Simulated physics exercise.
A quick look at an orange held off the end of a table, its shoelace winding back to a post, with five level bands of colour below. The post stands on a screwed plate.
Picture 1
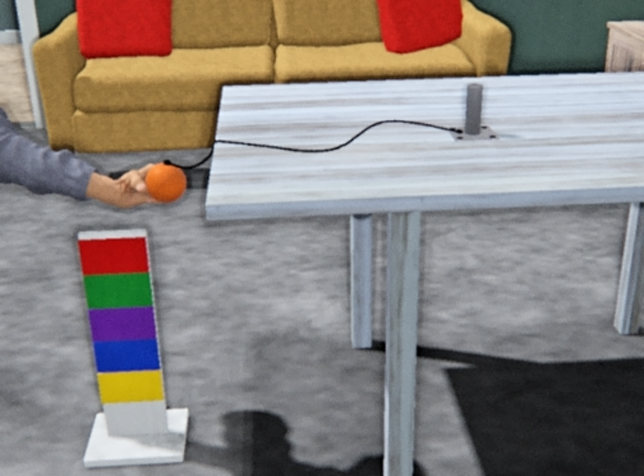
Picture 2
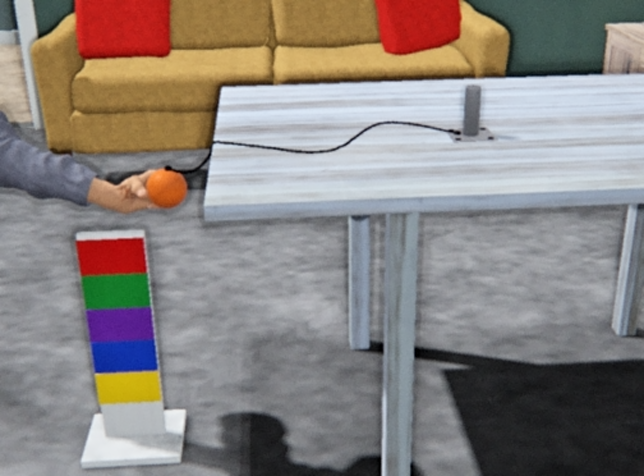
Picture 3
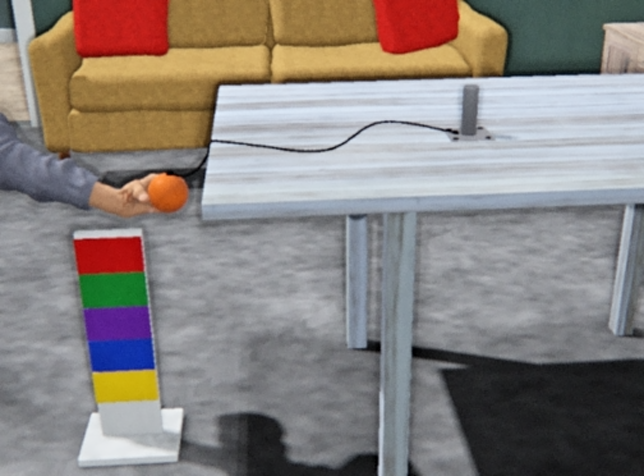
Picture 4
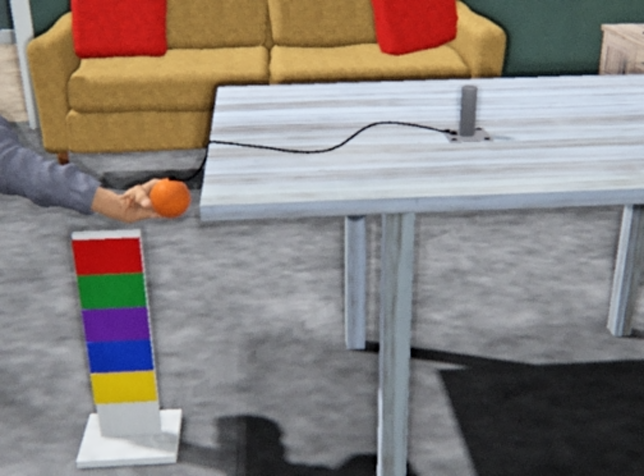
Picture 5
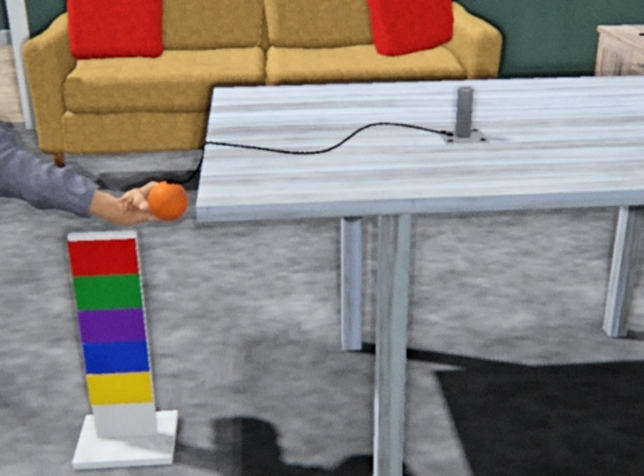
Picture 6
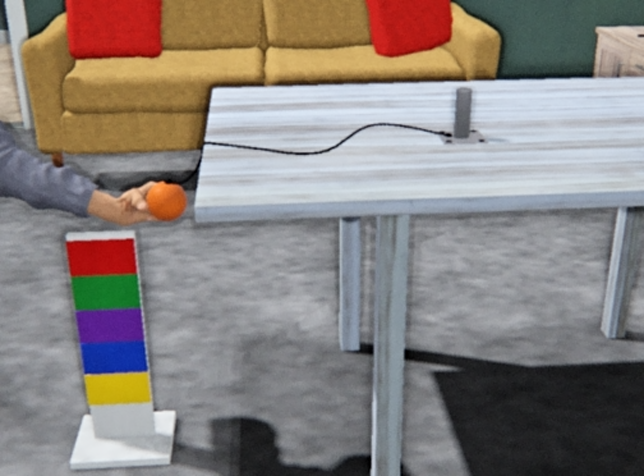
A hand held an orange ball off the left end of a table, a dark cord winding back to a small post, above a stand with coloured bands, and the ball barely moved, dipping slightly.
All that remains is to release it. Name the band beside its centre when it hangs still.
Its middle rests at the green band.
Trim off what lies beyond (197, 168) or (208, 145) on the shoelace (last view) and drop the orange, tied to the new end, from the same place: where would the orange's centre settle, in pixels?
About (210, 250) and (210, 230).
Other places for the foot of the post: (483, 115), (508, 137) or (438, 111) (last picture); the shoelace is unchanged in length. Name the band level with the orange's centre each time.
Try by try: Red; red; green.
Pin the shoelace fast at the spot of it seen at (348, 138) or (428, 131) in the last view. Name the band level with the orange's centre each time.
In that order: Red; green.
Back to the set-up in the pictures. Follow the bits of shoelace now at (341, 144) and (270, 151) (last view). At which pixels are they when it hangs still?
Near (287, 138) and (205, 146).
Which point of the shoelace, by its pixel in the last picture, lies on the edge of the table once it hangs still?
At (270, 151), roughly.
A little later, orange near (176, 285); level with green.
Next, orange near (242, 282); level with green.
Later still, orange near (201, 285); level with green.
When it is over, orange near (210, 285); level with green. The green one.
